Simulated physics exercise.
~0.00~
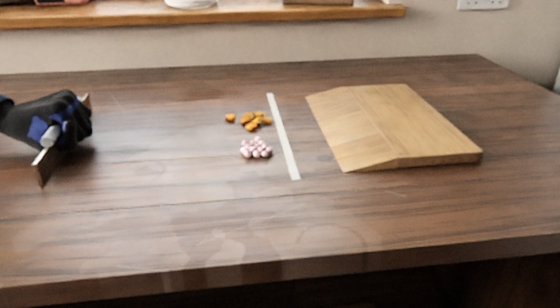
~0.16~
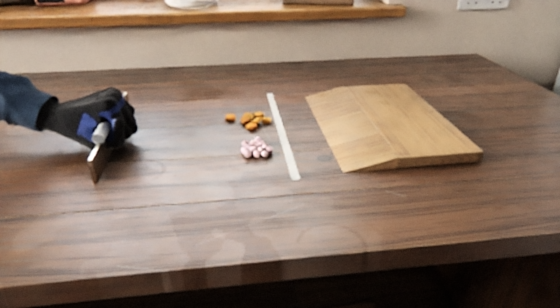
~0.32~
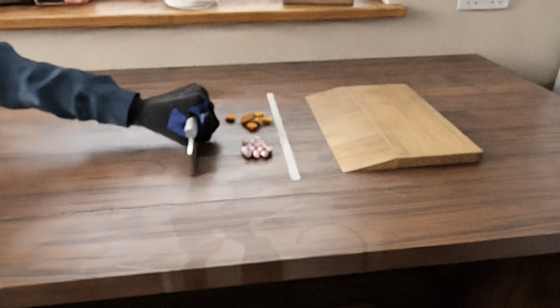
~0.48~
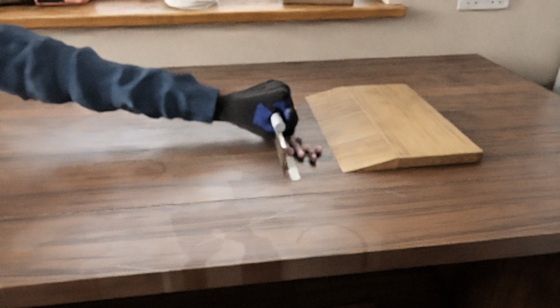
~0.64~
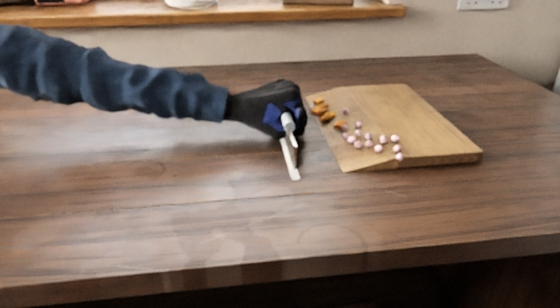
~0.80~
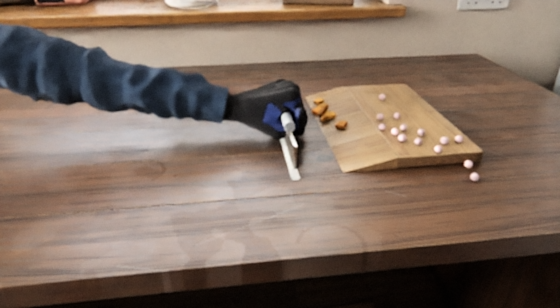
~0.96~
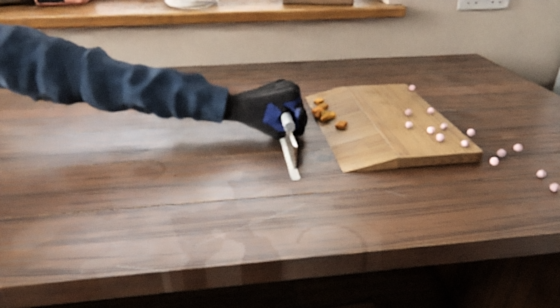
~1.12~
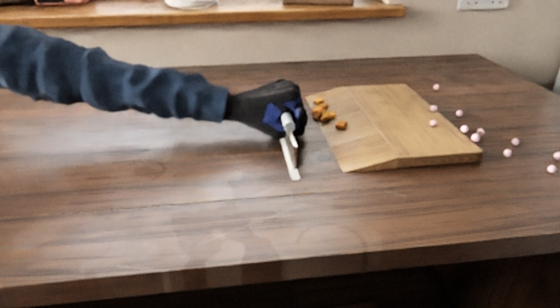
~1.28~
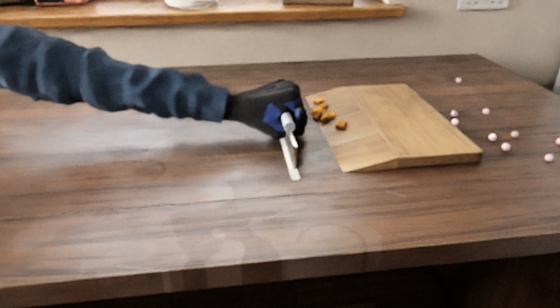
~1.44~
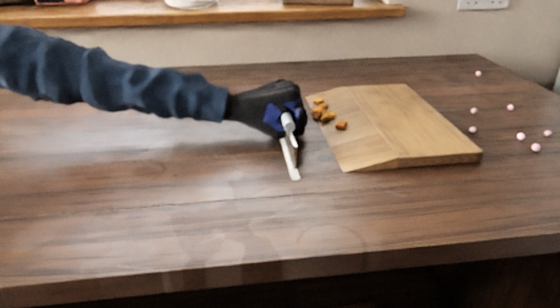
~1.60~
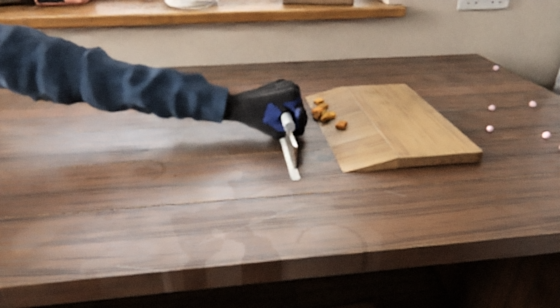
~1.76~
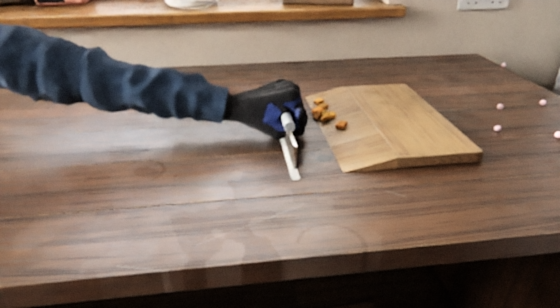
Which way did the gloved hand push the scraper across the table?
The hand pushed the scraper to the right, toward the wooden ramp.
